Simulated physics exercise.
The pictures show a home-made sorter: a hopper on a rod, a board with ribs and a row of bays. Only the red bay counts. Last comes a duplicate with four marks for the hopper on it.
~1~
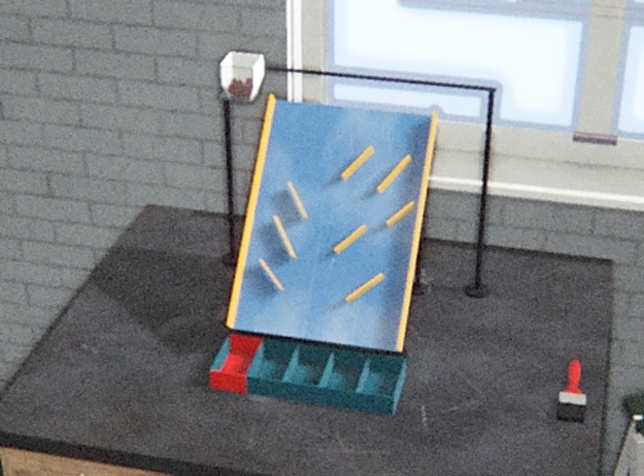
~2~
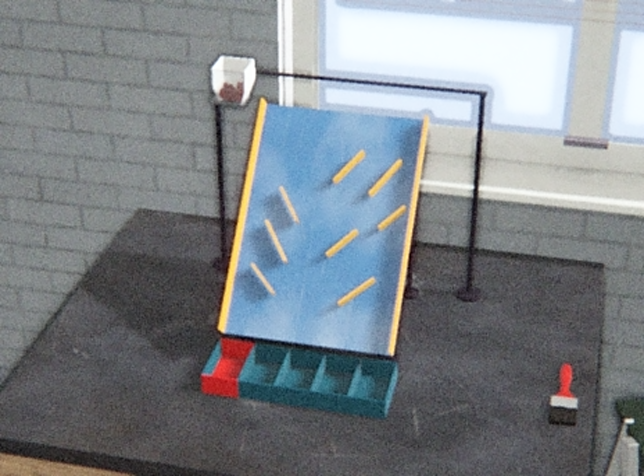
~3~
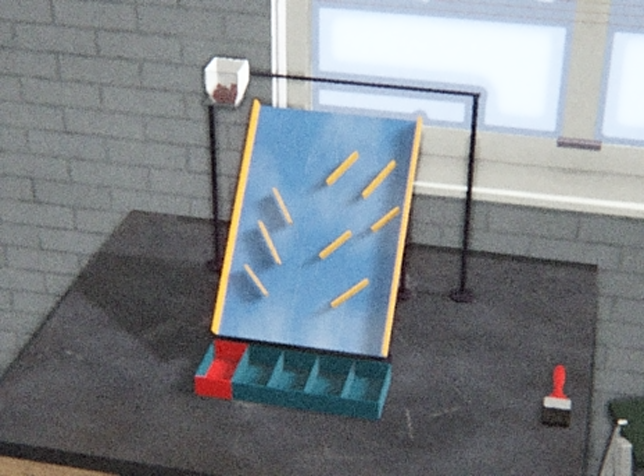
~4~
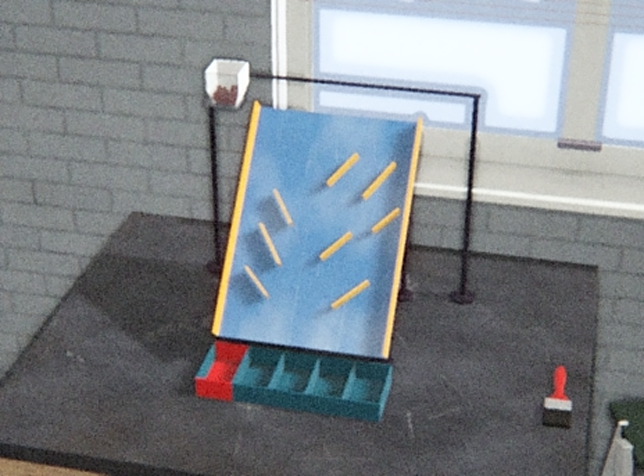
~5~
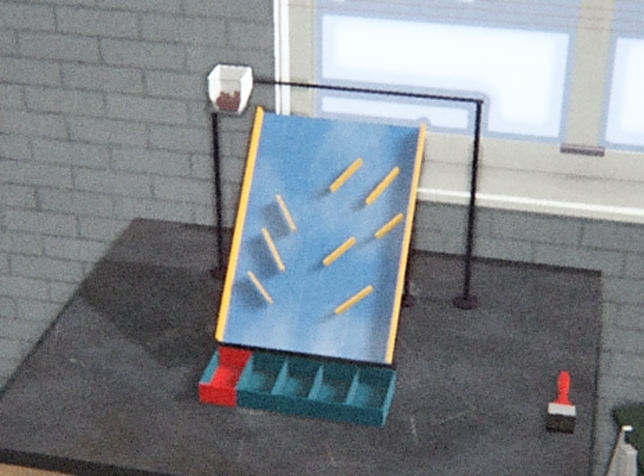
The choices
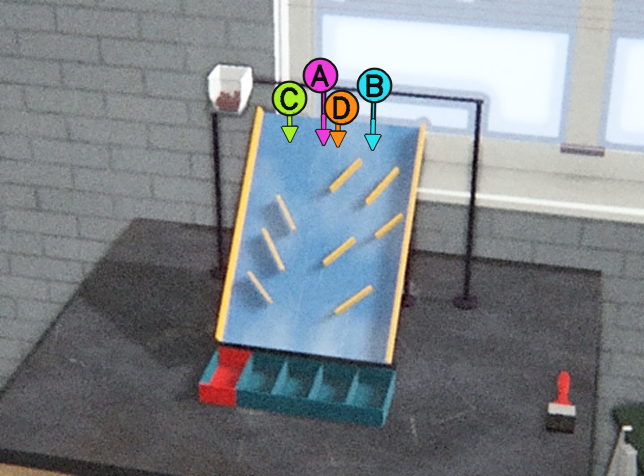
The video shows a tilted blue board with yellow-orange ribs, a small hopper of brown pieces on a black rod, and a row of bays, one red, on a dark table; nothing moves except the slightly shifting view.
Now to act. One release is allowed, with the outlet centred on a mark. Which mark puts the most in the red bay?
The answer is mark C.
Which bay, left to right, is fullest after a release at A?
It is the third one.
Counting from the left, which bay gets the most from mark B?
The second.
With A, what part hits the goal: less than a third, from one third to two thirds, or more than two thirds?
It is less than a third.
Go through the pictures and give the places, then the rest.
In the first frame, hopper at (242, 90), kidney beans, door shut.
In the second frame, ribs (334, 180) to (363, 151), (369, 193) to (400, 160), (280, 187) to (296, 220).
In the third frame, ribs (372, 228) to (398, 207), (259, 221) to (278, 262), (320, 255) to (350, 231).
In the fourth frame, ribs (245, 266) to (266, 295), (332, 306) to (368, 281).
In the fifth frame, red bay at (217, 394), number 1 of 5 from the left.
On the marked copy, mark A meets the board at (323, 139); mark B meets the board at (372, 144); mark C meets the board at (289, 136); mark D meets the board at (337, 141).
With A, none in the red bay, nearly all in other bays, a stray few outside the box.
With B, a stray few in the red bay, nearly all in other bays.
With C, about a third in the red bay, about two thirds in other bays.
With D, none in the red bay, nearly all in other bays, a stray few outside the box.
